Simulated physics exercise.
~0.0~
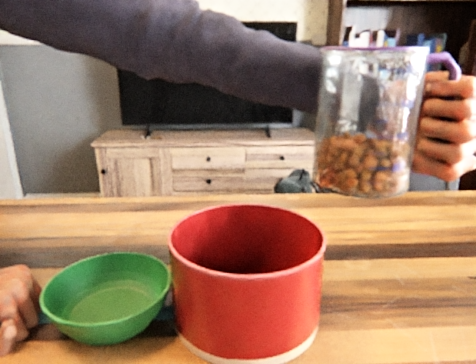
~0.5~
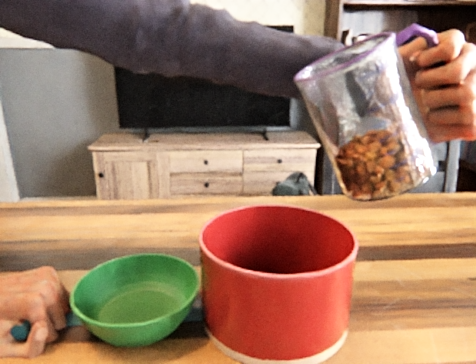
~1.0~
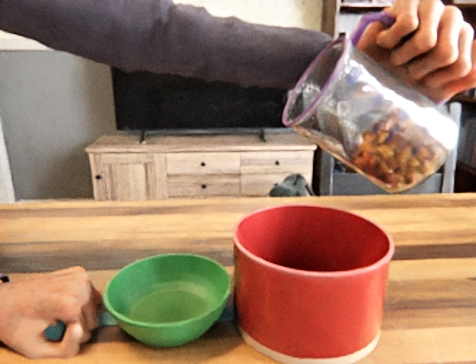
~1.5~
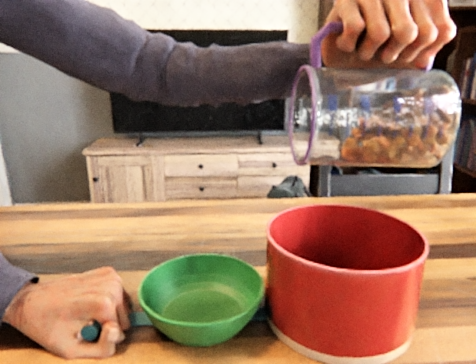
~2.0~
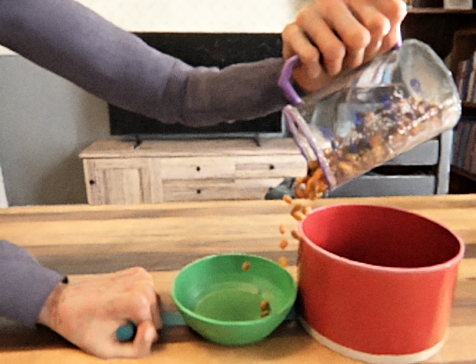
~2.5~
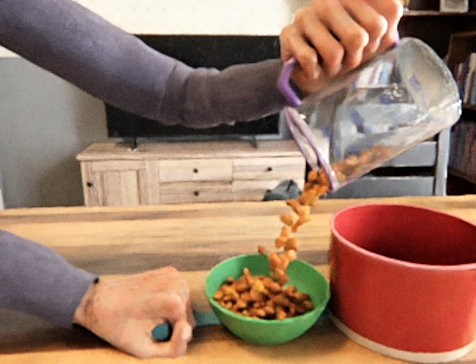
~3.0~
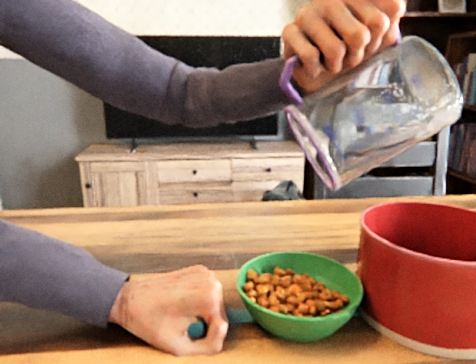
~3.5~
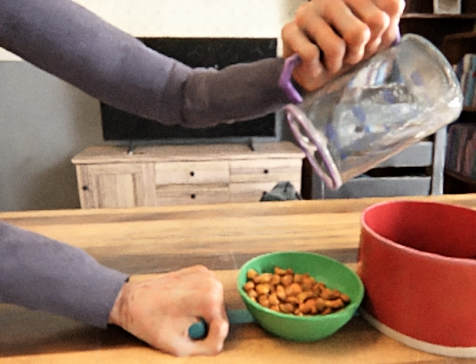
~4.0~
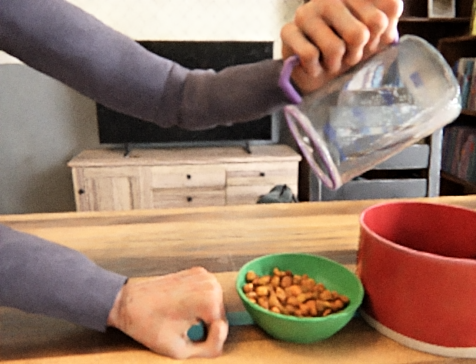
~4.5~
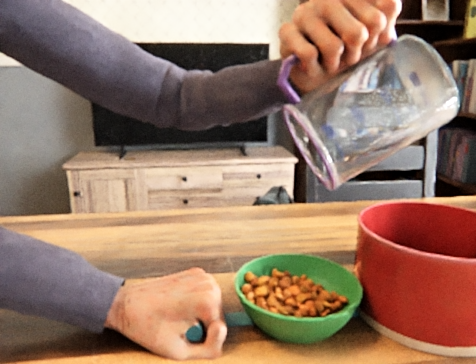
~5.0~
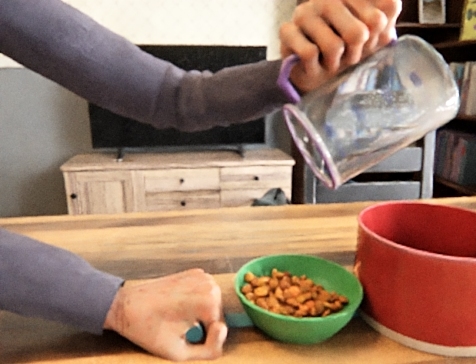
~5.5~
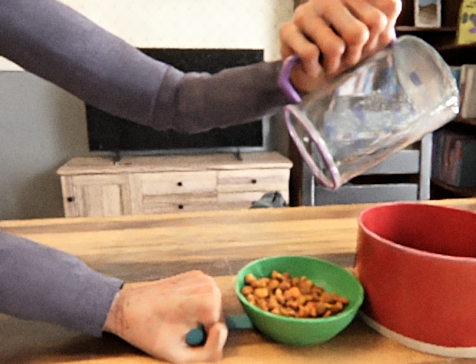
On a wooden table in a living room, one hand slides a joined green bowl and red pot to the right while another tips a clear jug of kibble, which pours into the green bowl until the jug is empty and the red pot receives none.
